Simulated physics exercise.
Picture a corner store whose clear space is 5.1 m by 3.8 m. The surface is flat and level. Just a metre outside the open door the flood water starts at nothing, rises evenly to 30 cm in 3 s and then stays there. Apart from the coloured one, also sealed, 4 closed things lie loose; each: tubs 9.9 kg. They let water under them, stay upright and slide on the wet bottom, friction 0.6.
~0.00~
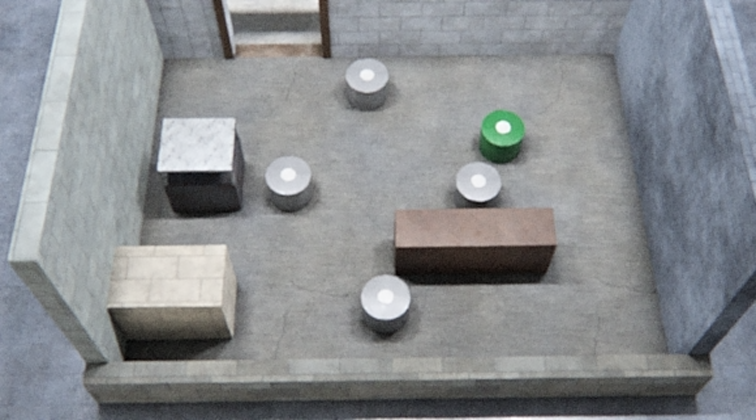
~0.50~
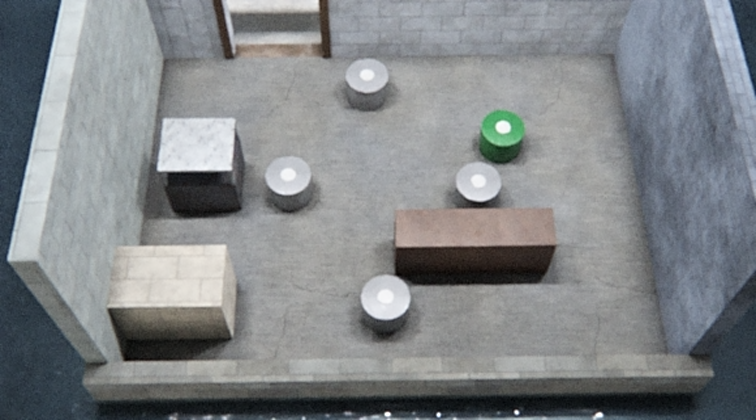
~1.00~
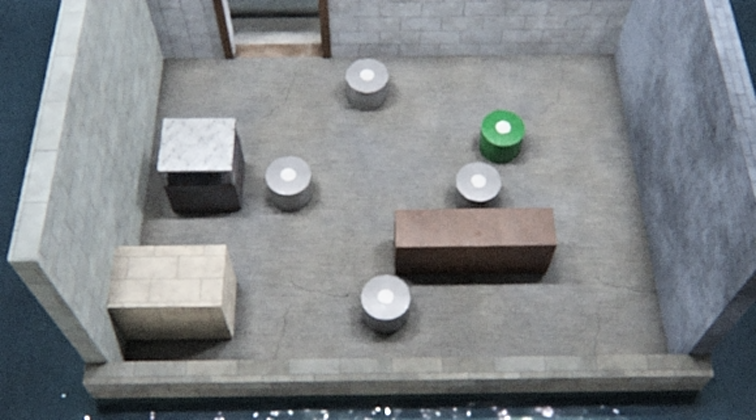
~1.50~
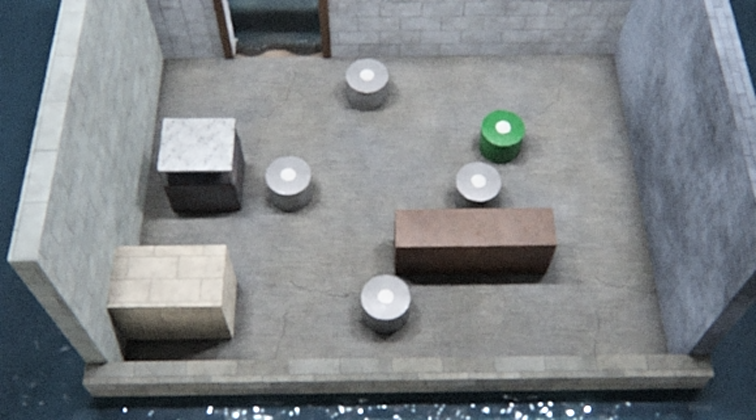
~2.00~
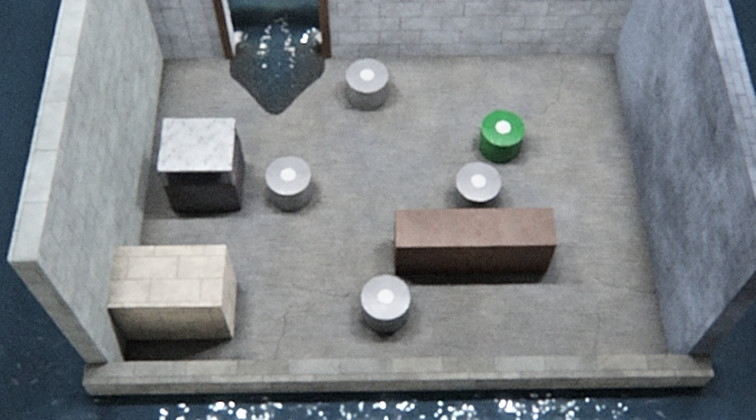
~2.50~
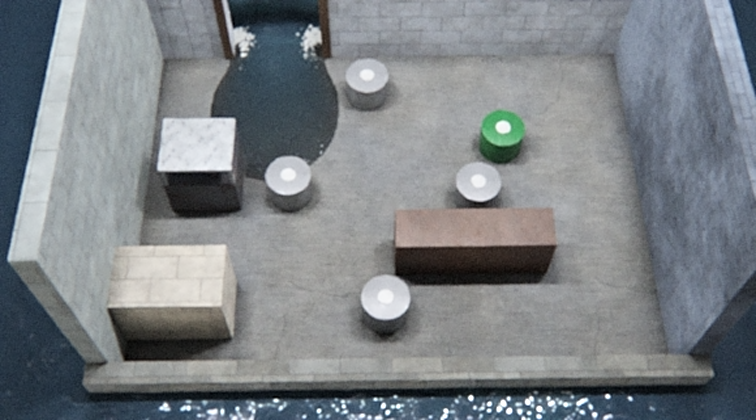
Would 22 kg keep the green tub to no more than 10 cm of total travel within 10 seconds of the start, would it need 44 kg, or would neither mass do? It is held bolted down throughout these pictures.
22 kg is enough.
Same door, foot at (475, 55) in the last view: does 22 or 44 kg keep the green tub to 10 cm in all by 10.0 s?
In that case only the larger load is enough.
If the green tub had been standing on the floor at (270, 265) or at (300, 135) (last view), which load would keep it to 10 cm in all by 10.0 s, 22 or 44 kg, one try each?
Heavier load only; heavier load only.
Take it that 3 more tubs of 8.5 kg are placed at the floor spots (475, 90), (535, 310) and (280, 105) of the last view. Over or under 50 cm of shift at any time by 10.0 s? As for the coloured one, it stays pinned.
The first comes out below the threshold, the second above the threshold, the third above the threshold.
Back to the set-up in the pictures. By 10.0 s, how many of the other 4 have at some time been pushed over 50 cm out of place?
By my tally, 2.
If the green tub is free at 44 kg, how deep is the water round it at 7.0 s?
1 cm, roughly.
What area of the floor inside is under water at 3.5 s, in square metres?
Roughly 5.5 m2.
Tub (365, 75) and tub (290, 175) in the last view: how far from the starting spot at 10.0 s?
Shifts: 0 cm / 200 cm.
After 3.5 s the green tub would be 0 cm from its start with 22 kg and 0 cm from its start with 44 kg; 0 cm of water round it then.
After 4.5 s the green tub would be 0 cm from its start with 22 kg and 0 cm from its start with 44 kg; 0 cm of water round it then.
After 7.0 s the green tub would be 0 cm from its start with 22 kg and 0 cm from its start with 44 kg; 1 cm of water round it then.
After 10.0 s the green tub would be 0 cm from its start with 22 kg and 0 cm from its start with 44 kg; 5 cm of water round it then.
